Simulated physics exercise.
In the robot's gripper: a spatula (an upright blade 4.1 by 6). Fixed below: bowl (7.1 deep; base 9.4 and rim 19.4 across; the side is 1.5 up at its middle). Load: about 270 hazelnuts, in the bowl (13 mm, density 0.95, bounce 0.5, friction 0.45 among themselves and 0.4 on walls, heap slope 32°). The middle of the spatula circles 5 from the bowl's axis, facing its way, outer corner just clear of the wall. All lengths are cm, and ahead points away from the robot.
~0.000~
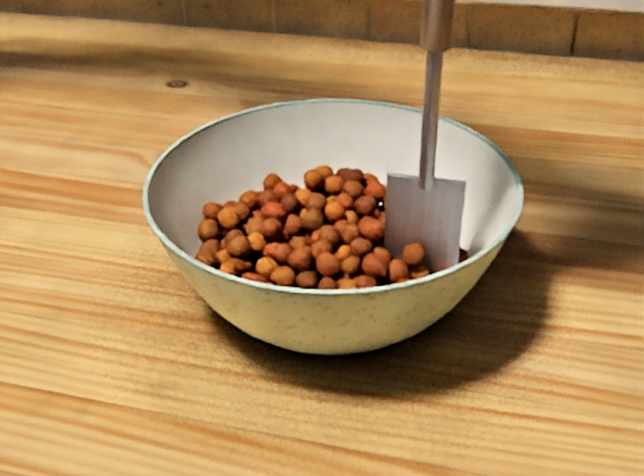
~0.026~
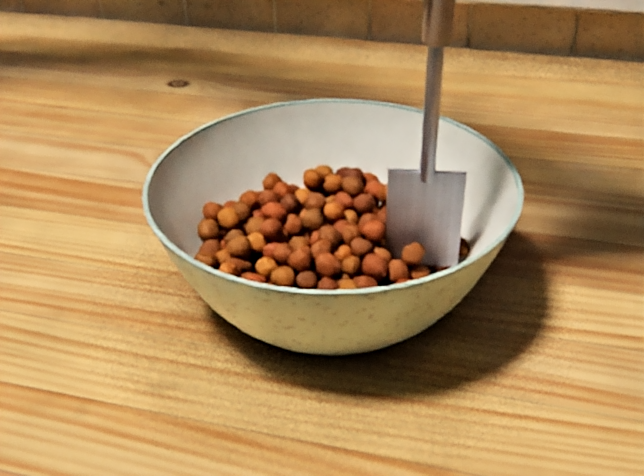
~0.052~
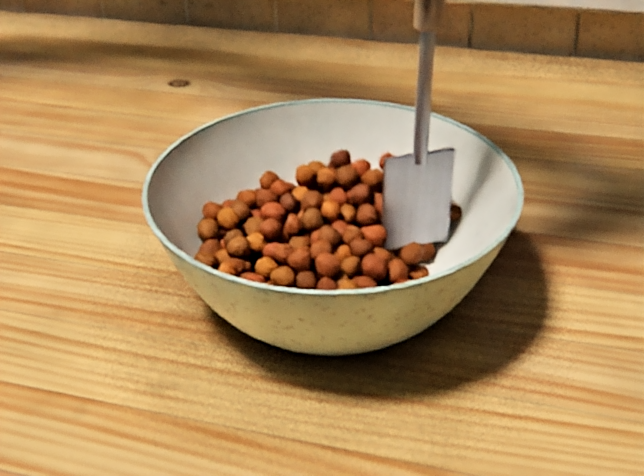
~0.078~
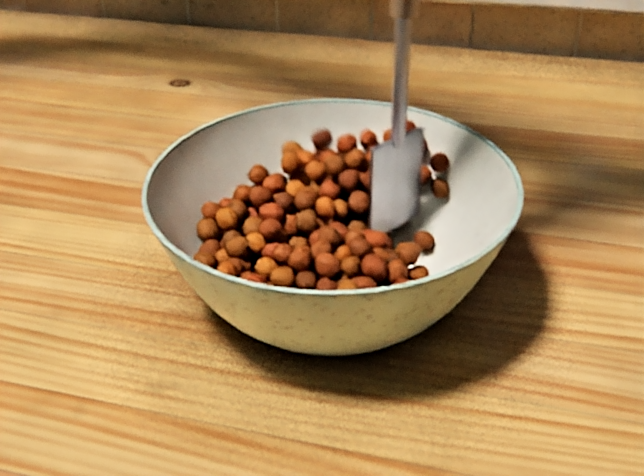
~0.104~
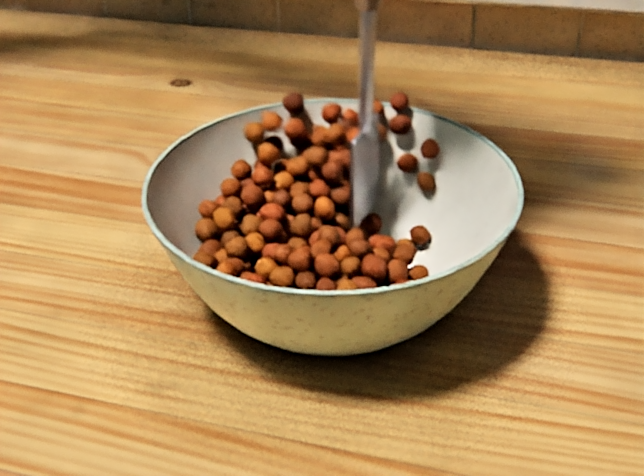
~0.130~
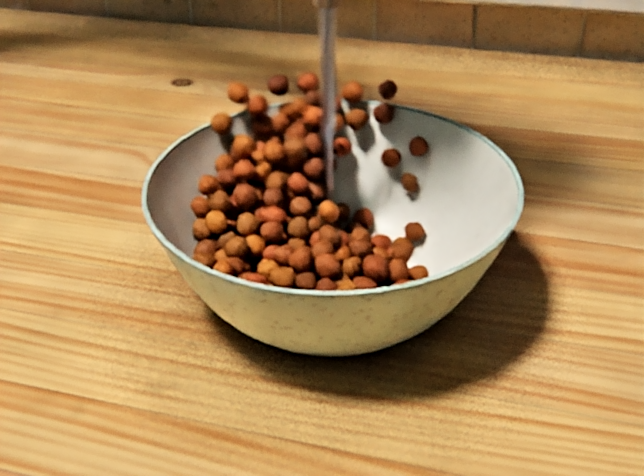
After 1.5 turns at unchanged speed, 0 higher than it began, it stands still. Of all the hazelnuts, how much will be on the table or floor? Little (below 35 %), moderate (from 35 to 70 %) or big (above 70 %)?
A moderate share, from 35 to 70 %, ends on the table or floor.
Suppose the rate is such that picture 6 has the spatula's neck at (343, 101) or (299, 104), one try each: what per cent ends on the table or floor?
About 35 and 45 per cent.
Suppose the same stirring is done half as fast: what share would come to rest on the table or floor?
In that case some 10 per cent.
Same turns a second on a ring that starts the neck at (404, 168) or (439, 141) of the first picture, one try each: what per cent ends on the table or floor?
Some 25 and 40 per cent.
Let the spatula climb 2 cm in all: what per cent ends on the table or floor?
Some 30 per cent.
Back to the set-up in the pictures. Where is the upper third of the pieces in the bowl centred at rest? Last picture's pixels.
Near (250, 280).
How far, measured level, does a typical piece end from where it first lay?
Some 12 cm.
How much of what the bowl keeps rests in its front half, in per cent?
About 65 per cent.
After 0.30 s, 272° round, highest piece 12 above the table; 218 in the bowl, 5 on the table or floor, 48 in flight or on the tool.
After 0.47 s, 78° round, highest piece 11 above the table; 176 in the bowl, 69 on the table or floor, 26 in flight or on the tool.
After 0.76 s, 180° round, highest piece 6 above the table; 156 in the bowl, 113 on the table or floor, 2 in flight or on the tool.
After 1.46 s, 180° round, highest piece 5 above the table; 156 in the bowl, 115 on the table or floor.
At rest, 156 in the bowl, 115 on the table or floor. That is 42 % on the table or floor.
